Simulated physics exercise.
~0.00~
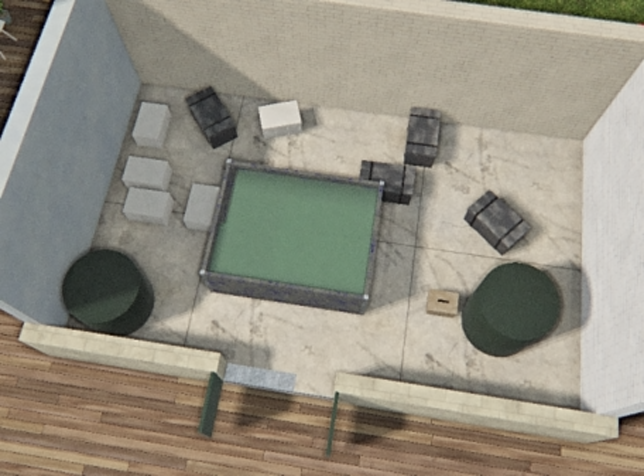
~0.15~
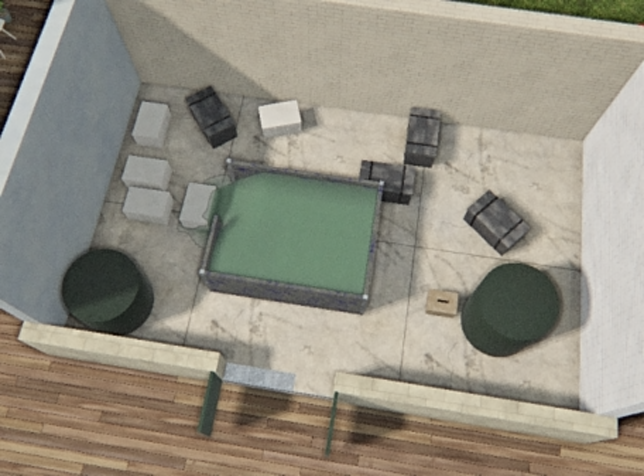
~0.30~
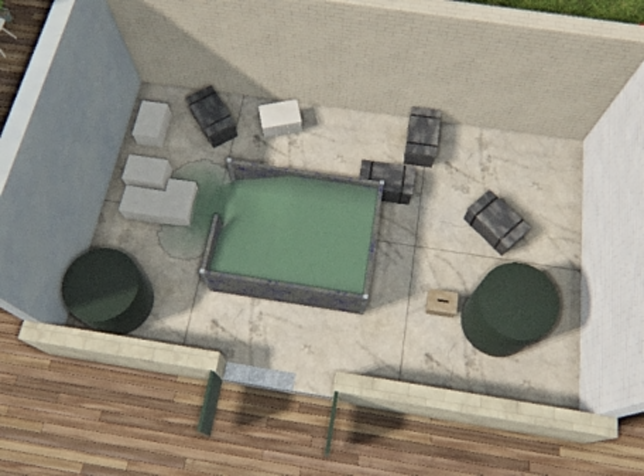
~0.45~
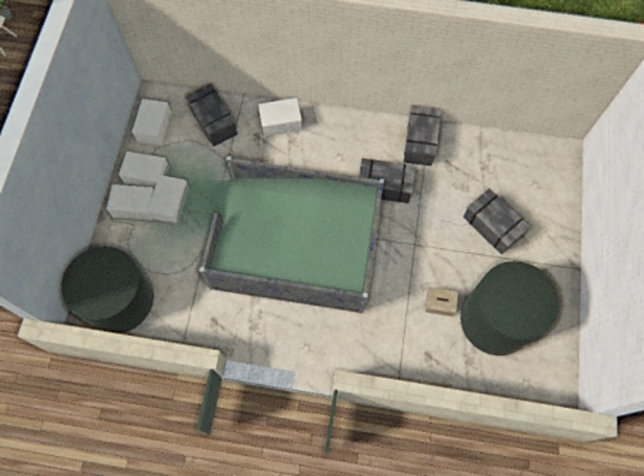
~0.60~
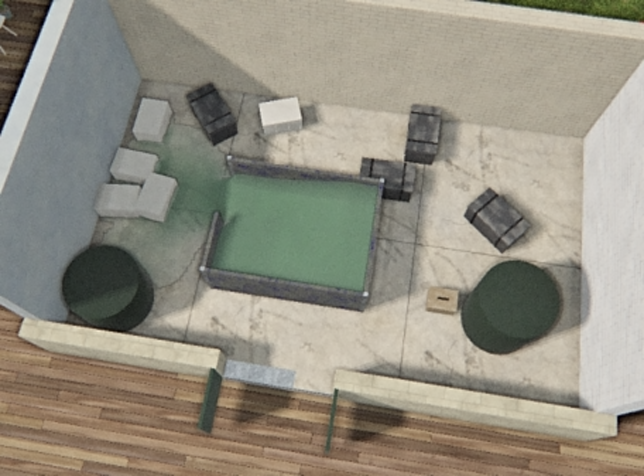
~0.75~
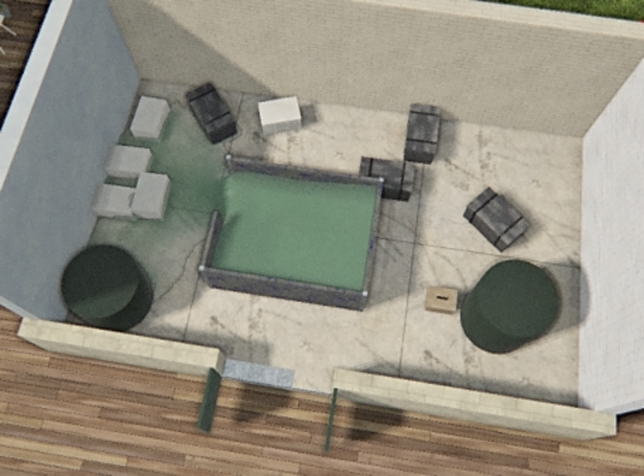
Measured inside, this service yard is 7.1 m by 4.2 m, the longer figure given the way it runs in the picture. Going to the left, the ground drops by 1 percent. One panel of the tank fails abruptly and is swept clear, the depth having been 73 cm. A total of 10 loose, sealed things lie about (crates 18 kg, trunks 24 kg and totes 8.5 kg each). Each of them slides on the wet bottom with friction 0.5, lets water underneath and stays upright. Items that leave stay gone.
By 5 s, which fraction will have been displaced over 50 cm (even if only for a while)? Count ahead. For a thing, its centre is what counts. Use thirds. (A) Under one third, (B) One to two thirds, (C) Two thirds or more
Two thirds or more.
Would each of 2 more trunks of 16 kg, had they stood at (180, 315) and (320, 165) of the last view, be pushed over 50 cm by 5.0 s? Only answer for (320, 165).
For that one, the shift is farther than that.
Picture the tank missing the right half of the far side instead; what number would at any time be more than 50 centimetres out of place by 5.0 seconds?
The count would be 8.
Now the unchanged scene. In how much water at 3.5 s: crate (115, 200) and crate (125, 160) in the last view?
Depths: Near 24 cm, then near 22 cm.
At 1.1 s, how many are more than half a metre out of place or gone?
That would be 1.
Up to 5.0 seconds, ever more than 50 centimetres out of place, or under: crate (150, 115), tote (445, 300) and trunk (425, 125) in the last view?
In order: Farther, not as far and farther.
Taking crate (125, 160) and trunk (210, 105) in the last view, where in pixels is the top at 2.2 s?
Around (132, 125) and (228, 126).
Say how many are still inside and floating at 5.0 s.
At that instant the tally stands at 5.
After 1.1 s 1 of 10 are over 50 cm from their spots; 2 afloat.
After 2.2 s 3 of 10 are over 50 cm from their spots; 4 afloat.
After 3.5 s 6 of 10 are over 50 cm from their spots; 3 afloat.
After 5.0 s 7 of 10 are over 50 cm from their spots, and 7 have been at some point; 5 afloat.
